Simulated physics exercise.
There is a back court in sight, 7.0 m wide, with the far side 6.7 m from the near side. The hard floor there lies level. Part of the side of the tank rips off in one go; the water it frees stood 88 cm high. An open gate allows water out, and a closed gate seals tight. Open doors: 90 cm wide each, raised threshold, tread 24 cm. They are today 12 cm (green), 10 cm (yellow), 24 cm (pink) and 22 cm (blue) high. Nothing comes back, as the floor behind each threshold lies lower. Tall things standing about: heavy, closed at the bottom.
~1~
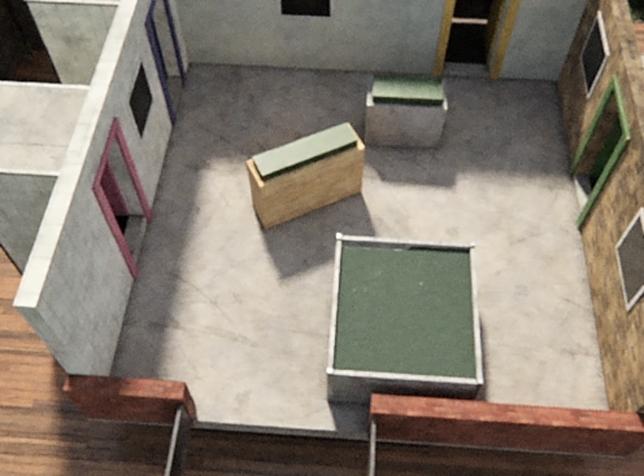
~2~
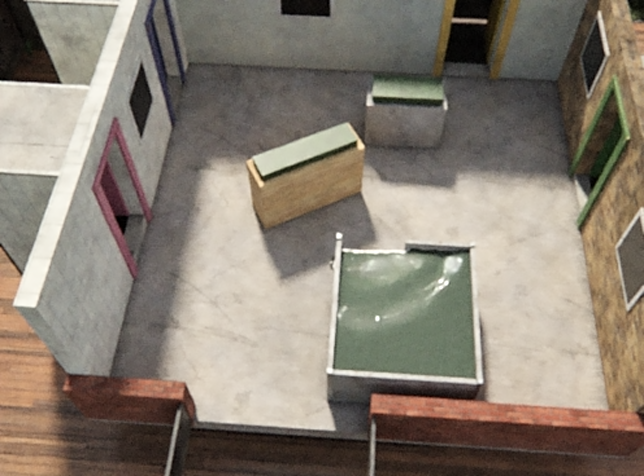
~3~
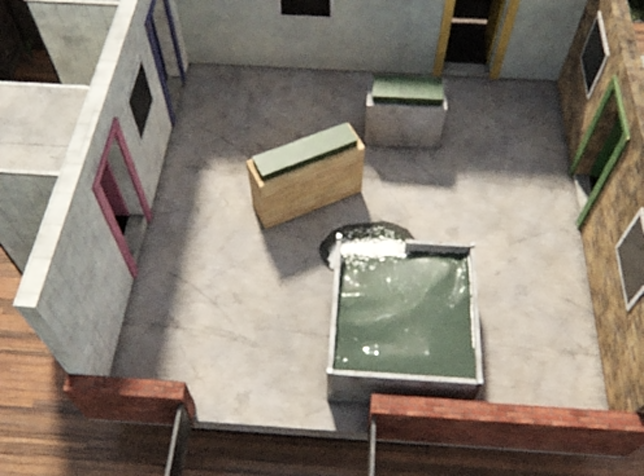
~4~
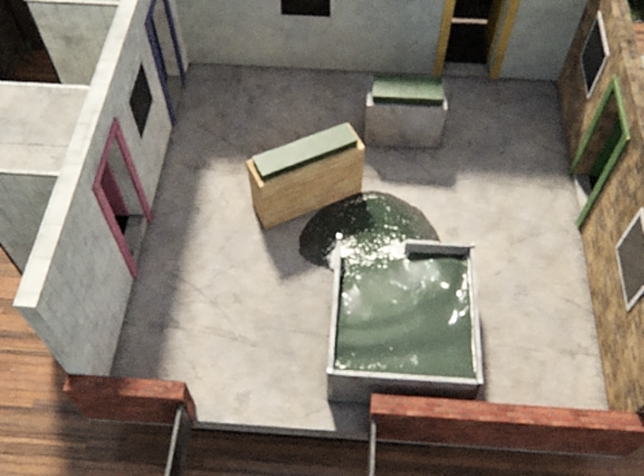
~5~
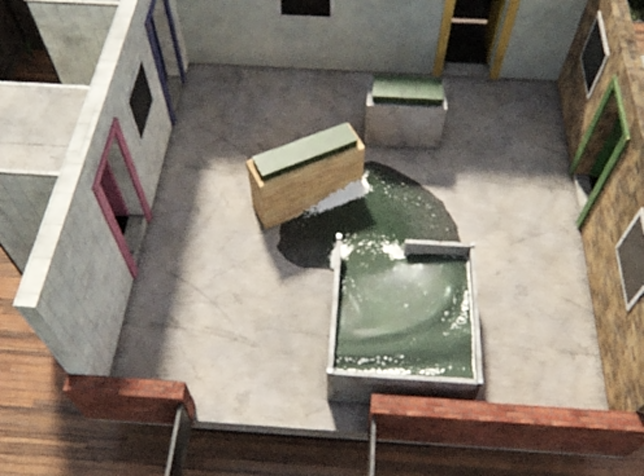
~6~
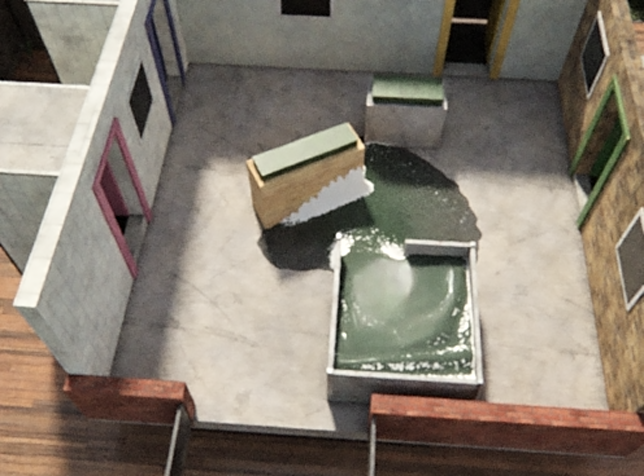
Dark green water burst through a gap in the far side of a square tank in a walled courtyard, spread across the pale floor, and flowed around the base of a tan block standing nearby.
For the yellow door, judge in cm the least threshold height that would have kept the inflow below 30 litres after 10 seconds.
A threshold of about 6.5 cm.
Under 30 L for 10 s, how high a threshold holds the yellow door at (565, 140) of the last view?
It needs about 21 cm.
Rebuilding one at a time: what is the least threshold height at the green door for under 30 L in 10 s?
At the green door it takes roughly 14.5 centimetres.
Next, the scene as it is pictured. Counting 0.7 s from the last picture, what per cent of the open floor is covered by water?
Some 20 per cent of it.
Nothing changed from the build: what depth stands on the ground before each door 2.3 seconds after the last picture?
Door by door, in centimetres - green 18, yellow 5, pink 9, blue 0.
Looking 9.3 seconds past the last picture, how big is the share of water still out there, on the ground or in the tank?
Around 90 in a hundred parts remain.
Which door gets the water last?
Door: Blue.
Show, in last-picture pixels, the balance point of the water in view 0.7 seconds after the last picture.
I'd put it close to (387, 285).
Then, 0.7 s after the last picture water covers 20 % of the floor, deepest (56 cm) near (338, 210); it has not reached the yellow door.
Then, 2.3 s after the last picture water covers 60 % of the floor, deepest (34 cm) near (551, 88); 5 cm at the yellow door, 0 litres in over its 10 cm threshold.
Then, 9.3 s after the last picture water covers 95 % of the floor, deepest (10 cm) near (253, 73); 7 cm at the yellow door, 5 litres in over its 10 cm threshold.
At the yellow door as built, the water peaked near 12 cm, 2.9 s after the last picture.
Run again over the same 10 s with other heights there, 45 litres in over 5.5 cm, 20 litres over 7.5 cm. The limit of 30 litres is kept from about 6.5 cm up.
